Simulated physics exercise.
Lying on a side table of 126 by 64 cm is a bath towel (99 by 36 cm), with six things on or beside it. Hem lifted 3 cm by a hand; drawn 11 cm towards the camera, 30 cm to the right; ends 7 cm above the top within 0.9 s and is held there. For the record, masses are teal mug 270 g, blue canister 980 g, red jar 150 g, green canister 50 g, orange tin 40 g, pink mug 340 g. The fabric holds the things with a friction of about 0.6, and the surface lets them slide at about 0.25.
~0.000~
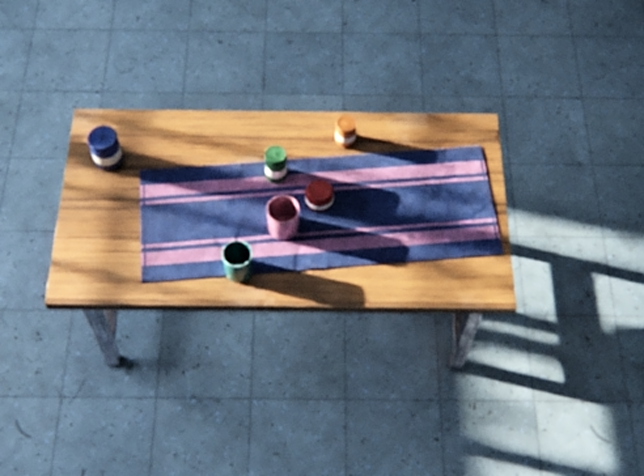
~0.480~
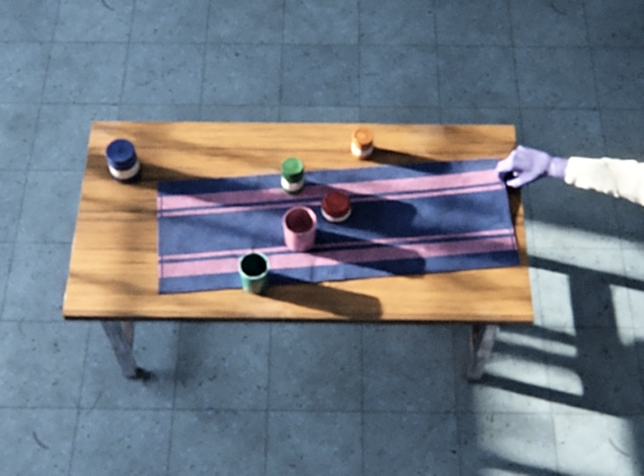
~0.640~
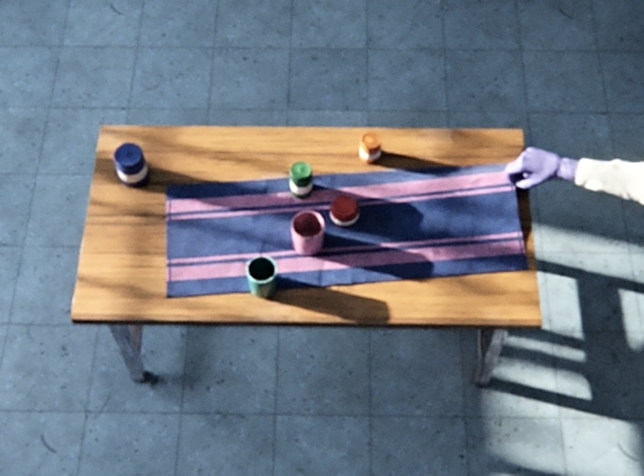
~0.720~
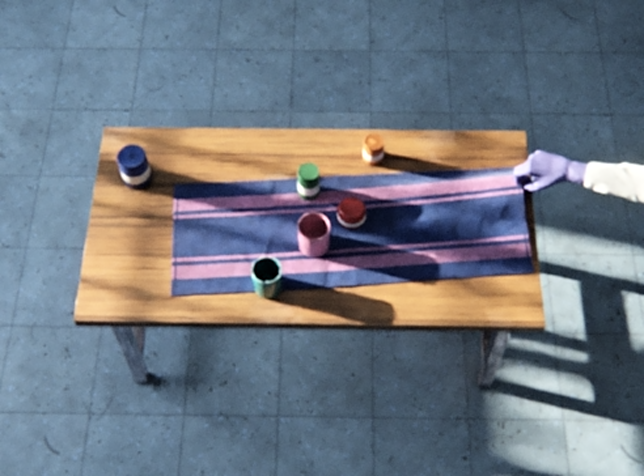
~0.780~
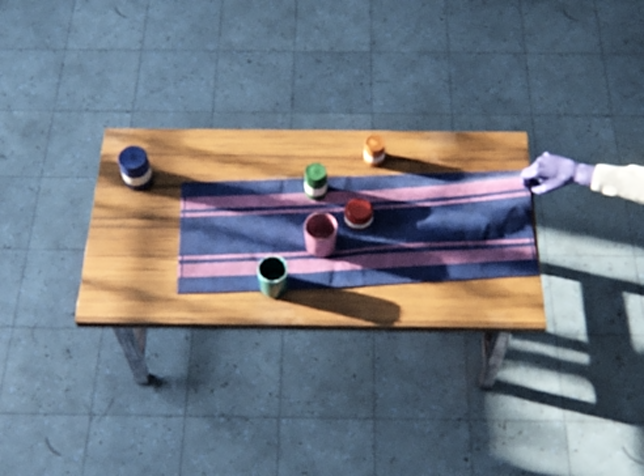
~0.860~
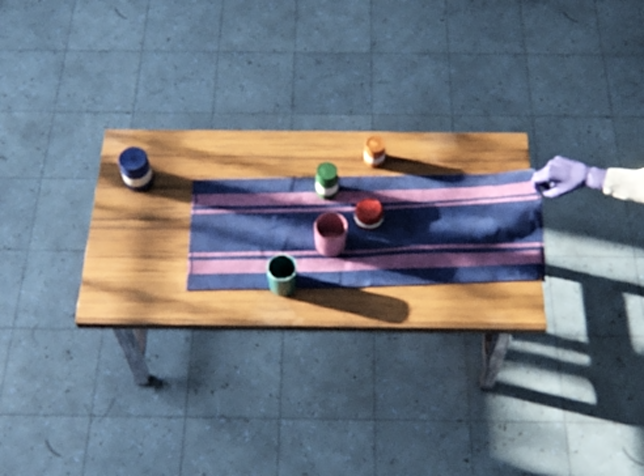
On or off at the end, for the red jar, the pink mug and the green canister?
Red jar on, pink mug on, green canister on.
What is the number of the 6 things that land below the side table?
All told, 0.
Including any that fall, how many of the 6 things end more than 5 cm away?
4.
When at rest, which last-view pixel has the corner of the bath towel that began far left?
That corner ends up near pixel (293, 151) in the last view.
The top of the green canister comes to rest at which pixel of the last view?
Check near (424, 163) - that's where it comes to rest.
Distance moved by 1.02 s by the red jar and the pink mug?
The red jar has shifted 15 cm and the pink mug 10 cm.
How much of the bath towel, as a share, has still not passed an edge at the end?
About 75 per cent.
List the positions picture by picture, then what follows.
Red jar (320, 190); pink mug (283, 209); green canister (275, 154); bath towel corners (141, 283) (140, 171) (481, 146) (503, 254), in the first frame.
Bath towel corners (159, 294) (158, 182); grip (504, 180), in the second frame.
Bath towel corners (167, 298) (167, 186); grip (513, 182), in the third frame.
Teal mug (267, 269); red jar (352, 207); green canister (308, 171); bath towel corners (171, 296) (174, 185); grip (521, 185), in the fourth frame.
Teal mug (273, 269); red jar (359, 208); green canister (316, 171); bath towel corners (177, 294) (182, 183); grip (529, 187), in the fifth frame.
Red jar (370, 208); pink mug (331, 225); green canister (327, 170); bath towel corners (186, 290) (194, 180) (545, 283); grip (540, 191), in the sixth frame.
At 1.0 s, 90 % of the bath towel is still over the top; green canister 15 cm off its start, red jar 13 cm off its start, pink mug 12 cm off its start.
At 1.2 s, 80 % of the bath towel is still over the top; green canister 24 cm off its start, red jar 22 cm off its start, pink mug 21 cm off its start.
At 1.4 s, 75 % of the bath towel is still over the top; green canister 31 cm off its start at (415, 163), red jar 29 cm off its start at (451, 207), pink mug 27 cm off its start at (410, 218).
At 1.5 s, 75 % of the bath towel is still over the top; green canister 34 cm off its start, red jar 31 cm off its start, pink mug 29 cm off its start.
At 3.1 s, 75 % of the bath towel is still over the top; green canister 34 cm off its start at (424, 163), red jar 31 cm off its start at (460, 208), pink mug 29 cm off its start at (419, 218), teal mug 27 cm off its start at (364, 249).
